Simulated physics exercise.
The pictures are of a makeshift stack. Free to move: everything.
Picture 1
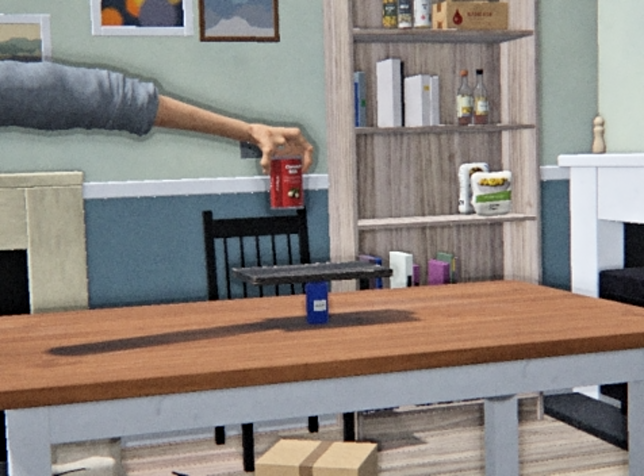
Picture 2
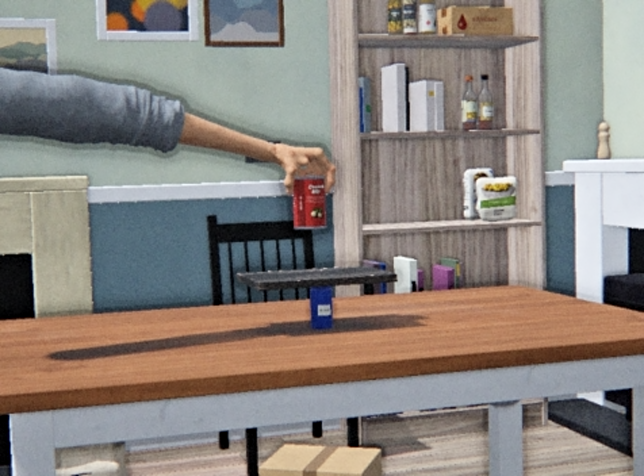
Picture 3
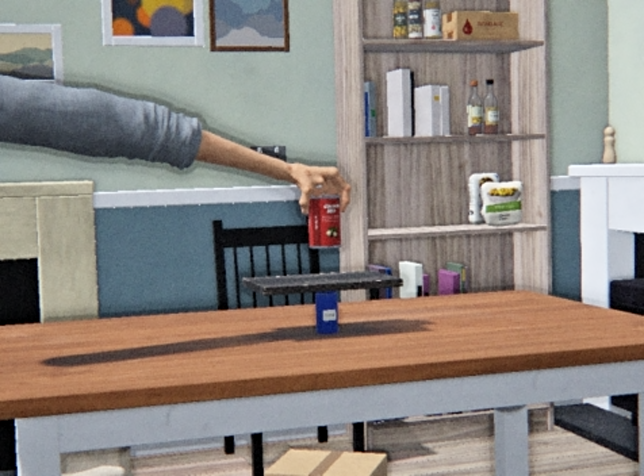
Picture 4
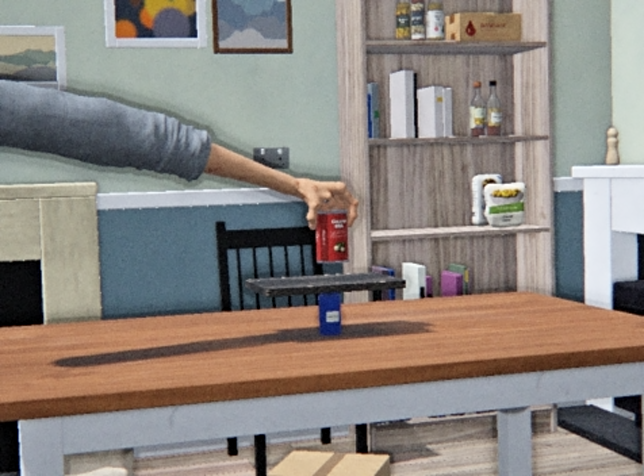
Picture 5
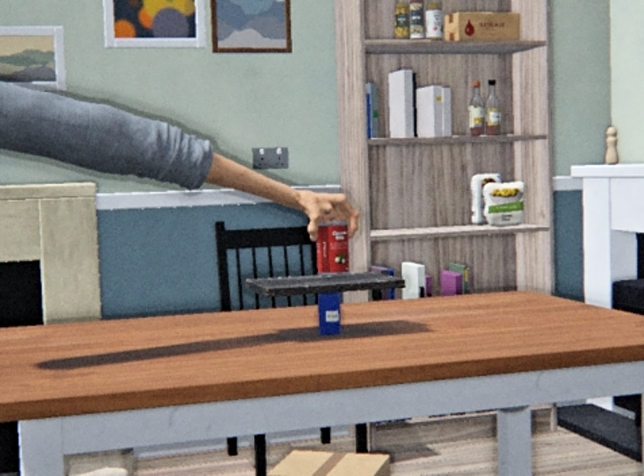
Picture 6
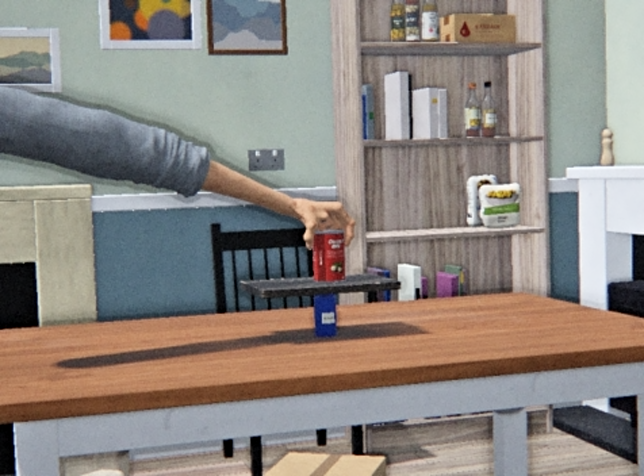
A hand lowers a red tin onto a black board resting on a blue object.
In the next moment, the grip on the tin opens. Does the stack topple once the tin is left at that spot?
Stable.
Then, 0.80 s past the last view, nothing moves.
Then, 1.70 s past the last view, red tin resting near (329, 257).
Finally, all 3 still in place. Final places as the last picture's camera would see them, red tin near (329, 257). The stack keeps its balance.
